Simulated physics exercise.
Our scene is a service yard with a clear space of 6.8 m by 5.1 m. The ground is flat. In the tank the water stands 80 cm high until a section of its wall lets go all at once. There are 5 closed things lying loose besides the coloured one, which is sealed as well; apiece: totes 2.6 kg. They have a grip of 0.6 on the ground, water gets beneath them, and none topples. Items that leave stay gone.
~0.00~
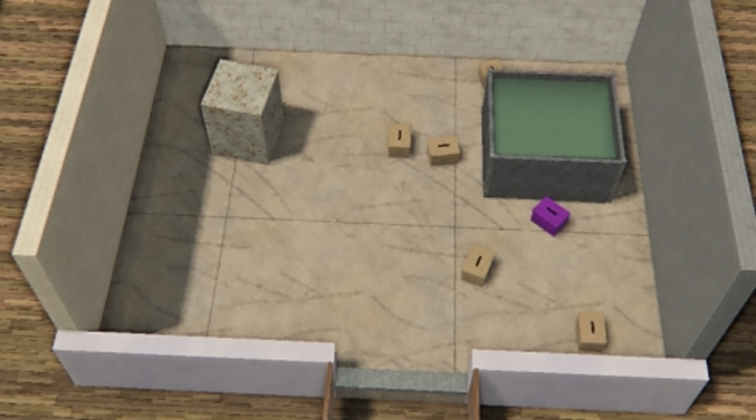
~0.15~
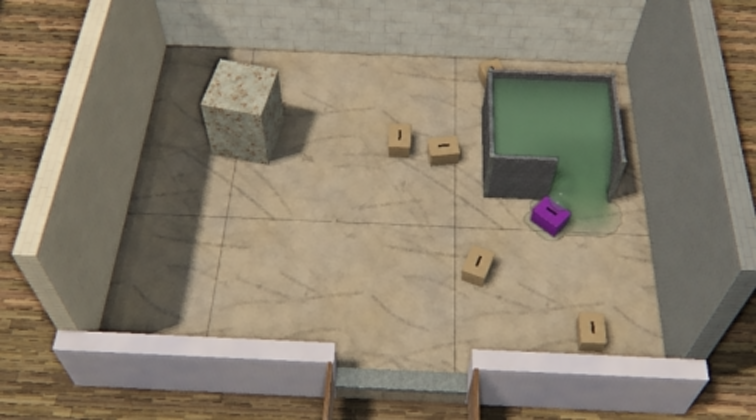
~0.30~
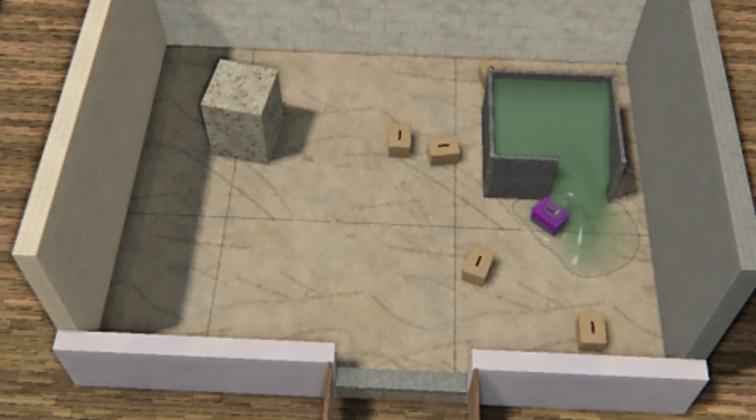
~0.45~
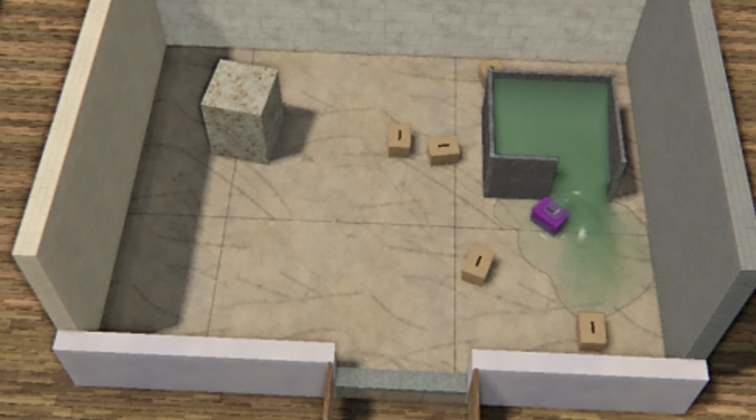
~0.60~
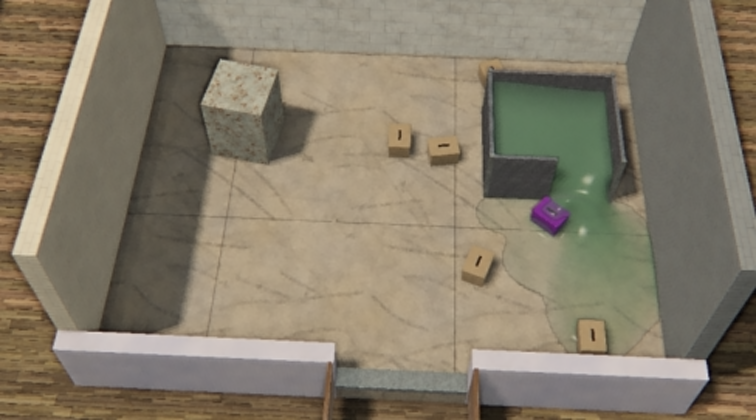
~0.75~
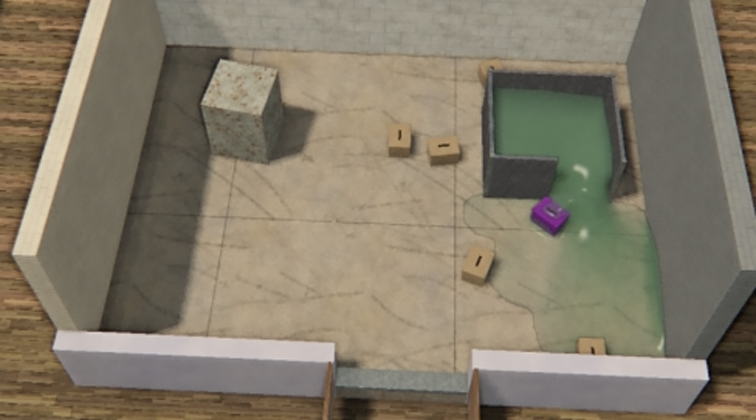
The clip opens on a walled yard with a speckled block, scattered tan boxes, a purple box and a tank of green water. A gap appears in the tank's front wall, and water pours past the still purple box, spreading across the floor, then pushes the lowest tan box toward the front wall.
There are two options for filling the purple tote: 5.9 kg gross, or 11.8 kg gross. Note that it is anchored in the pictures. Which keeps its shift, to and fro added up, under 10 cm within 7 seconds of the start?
I would say neither option.
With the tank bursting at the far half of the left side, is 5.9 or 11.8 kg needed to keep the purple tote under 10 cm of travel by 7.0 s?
That way round, the lesser mass holds.
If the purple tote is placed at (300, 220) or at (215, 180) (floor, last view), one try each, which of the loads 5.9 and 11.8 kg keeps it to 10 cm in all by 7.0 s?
Try 1: Greater mass required. Try 2: Greater mass required.
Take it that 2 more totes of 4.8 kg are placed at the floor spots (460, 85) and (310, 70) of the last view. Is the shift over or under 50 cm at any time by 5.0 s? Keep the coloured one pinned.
Going through them in that order, the answers are not too far and not too far.
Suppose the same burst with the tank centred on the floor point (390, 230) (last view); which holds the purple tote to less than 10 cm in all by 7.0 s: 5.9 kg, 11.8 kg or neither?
Well, then the lighter one is plenty.
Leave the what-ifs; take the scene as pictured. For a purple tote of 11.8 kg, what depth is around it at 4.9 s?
About 4 cm.
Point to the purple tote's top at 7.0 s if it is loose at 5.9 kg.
I'd put it at roughly (288, 166) in the last view.
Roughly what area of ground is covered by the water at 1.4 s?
About 8.0 m2.
After 1.4 s the purple tote would be 170 cm from its start with 5.9 kg and 96 cm from its start with 11.8 kg; 3 cm of water round it then.
After 3.1 s the purple tote would be 278 cm from its start with 5.9 kg and 96 cm from its start with 11.8 kg; 3 cm of water round it then.
After 4.9 s the purple tote would be 350 cm from its start with 5.9 kg and 96 cm from its start with 11.8 kg; 4 cm of water round it then.
After 7.0 s the purple tote would be 351 cm from its start with 5.9 kg and 96 cm from its start with 11.8 kg; 4 cm of water round it then.
